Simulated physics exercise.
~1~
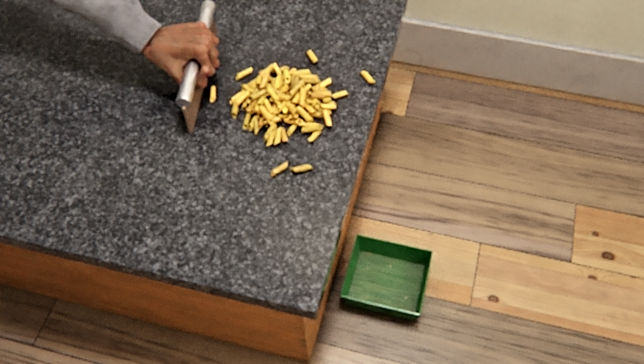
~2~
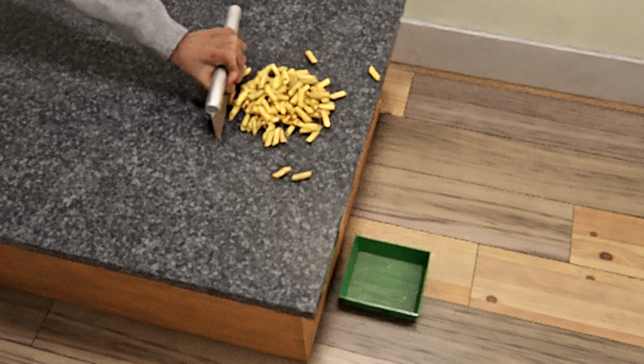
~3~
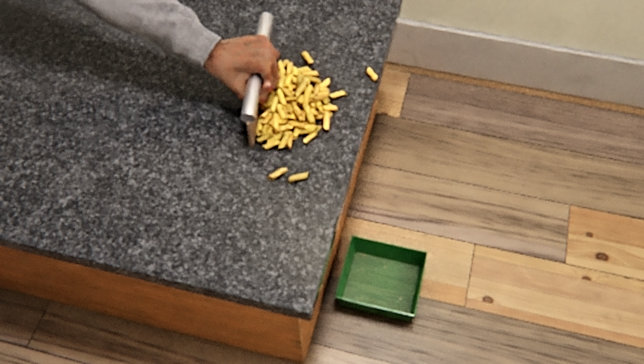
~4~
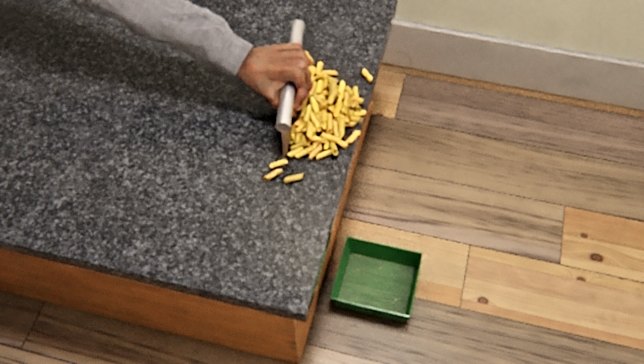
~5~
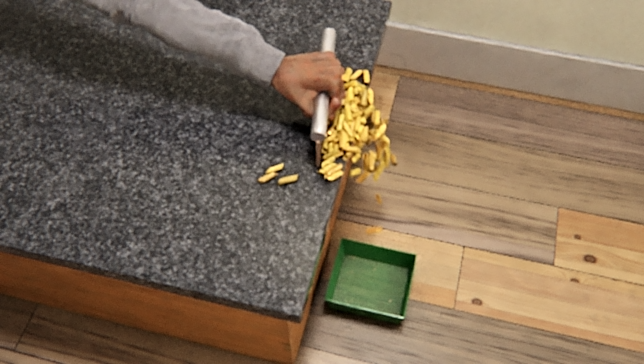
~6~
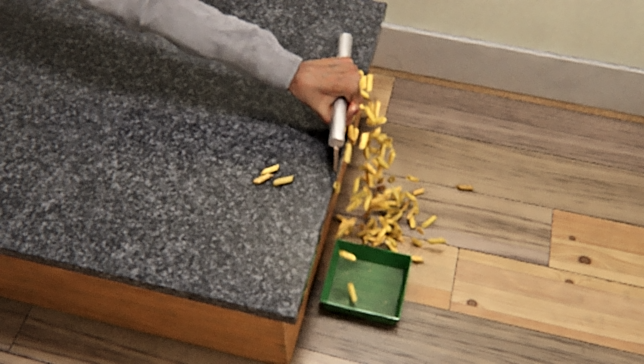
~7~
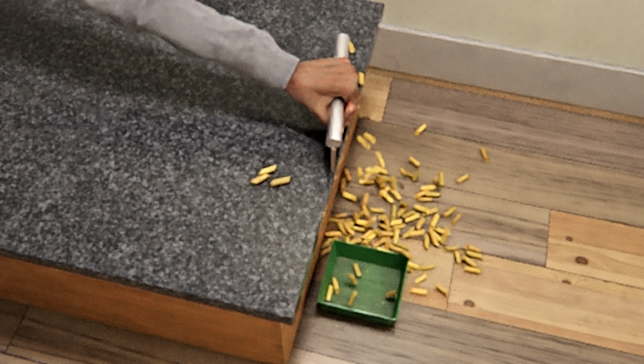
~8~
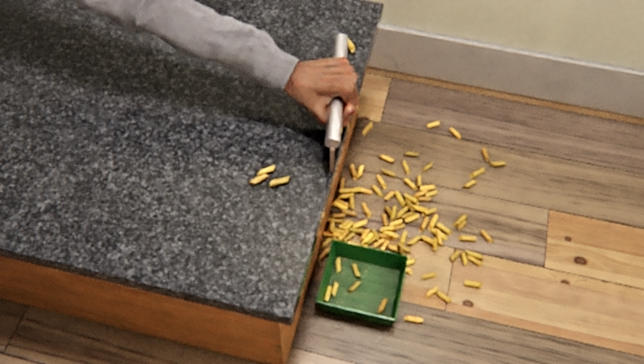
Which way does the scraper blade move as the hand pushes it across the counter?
The blade moves to the right, toward the edge of the counter.
